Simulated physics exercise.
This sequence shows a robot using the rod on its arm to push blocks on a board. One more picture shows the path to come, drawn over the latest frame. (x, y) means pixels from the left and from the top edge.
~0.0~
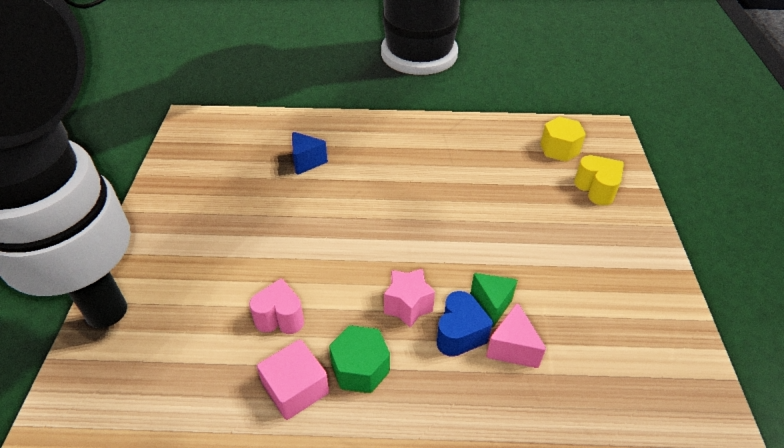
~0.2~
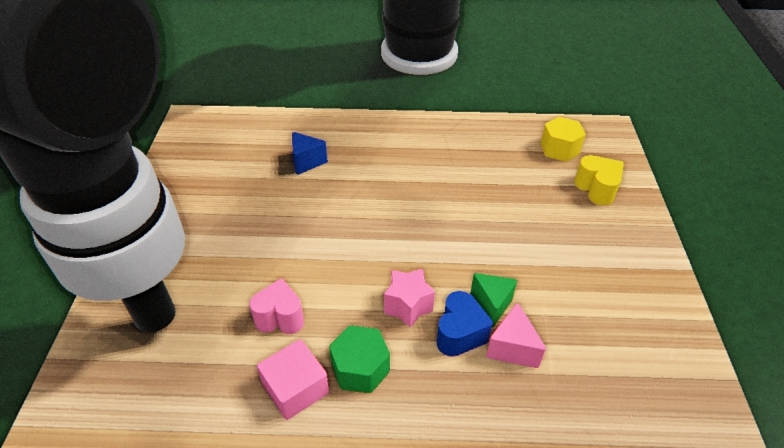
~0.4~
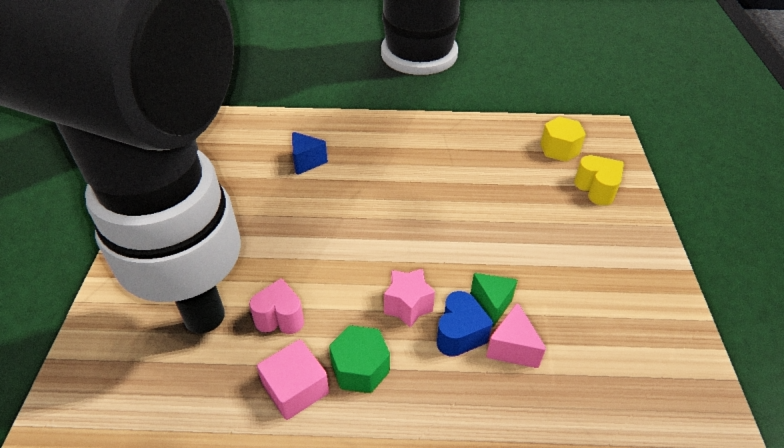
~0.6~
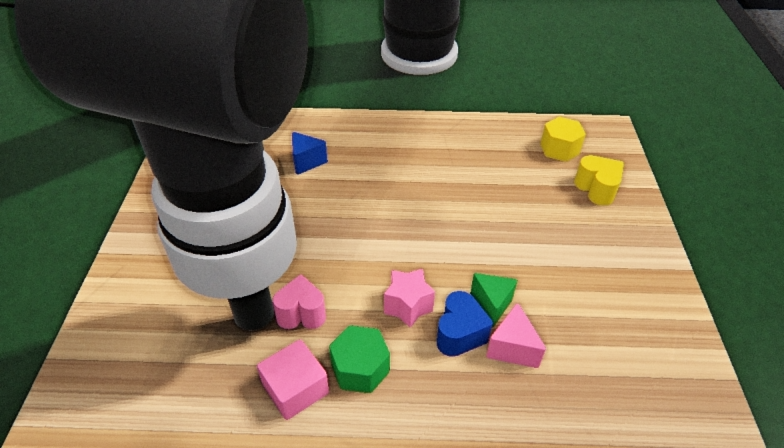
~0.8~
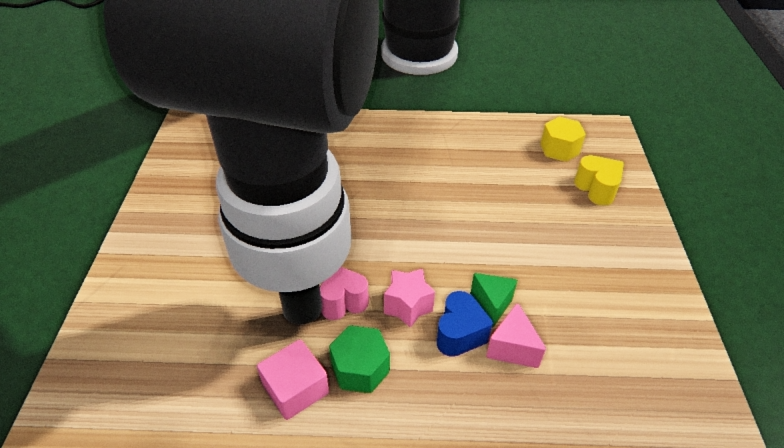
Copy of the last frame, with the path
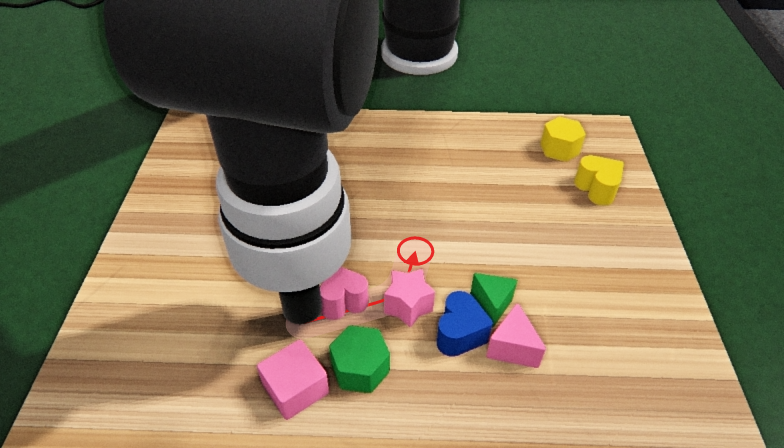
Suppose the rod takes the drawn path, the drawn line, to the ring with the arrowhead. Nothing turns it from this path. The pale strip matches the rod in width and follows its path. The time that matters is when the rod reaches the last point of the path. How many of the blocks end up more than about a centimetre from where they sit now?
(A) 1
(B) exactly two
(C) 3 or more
That would be B.
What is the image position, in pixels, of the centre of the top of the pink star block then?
The pink star block ends near (440, 276).
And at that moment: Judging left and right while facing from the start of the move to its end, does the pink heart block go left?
The answer is yes.
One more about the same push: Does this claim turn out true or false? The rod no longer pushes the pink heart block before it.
This is false.
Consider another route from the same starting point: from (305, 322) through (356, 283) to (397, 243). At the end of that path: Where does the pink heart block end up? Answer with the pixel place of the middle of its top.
Located at (433, 236).
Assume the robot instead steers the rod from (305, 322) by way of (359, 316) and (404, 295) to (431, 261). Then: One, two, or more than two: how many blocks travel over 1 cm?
Expect two.
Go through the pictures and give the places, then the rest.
Lower end of the rod at (107, 312), tops of blocks, pink heart block at (276, 299), green six-sided block at (359, 349), pink star block at (409, 286), in the first frame.
Rod at (156, 316), blocks as before, in the second frame.
Rod at (205, 317), blocks as before, in the third frame.
Rod at (254, 314), pink heart block at (298, 294), in the fourth frame.
Rod at (303, 309), pink heart block at (342, 283), green six-sided block at (359, 349), pink star block at (409, 286), in the fifth frame.
The drawn path runs from (305, 322) by way of (357, 308) and (401, 288) to (416, 251).
The first path, step by step. One third of the way, rod at (357, 294); pink heart block at (383, 261), turned 40° anticlockwise; pink star block at (412, 284), turned 15° clockwise.
Two thirds of the way, rod at (402, 274); pink heart block at (408, 241), turned 100° anticlockwise; pink star block at (437, 278), turned 75° clockwise.
At the end, rod at (416, 237); pink heart block at (418, 206), turned 115° anticlockwise; green six-sided block not moved; pink star block at (440, 276), turned 90° clockwise.
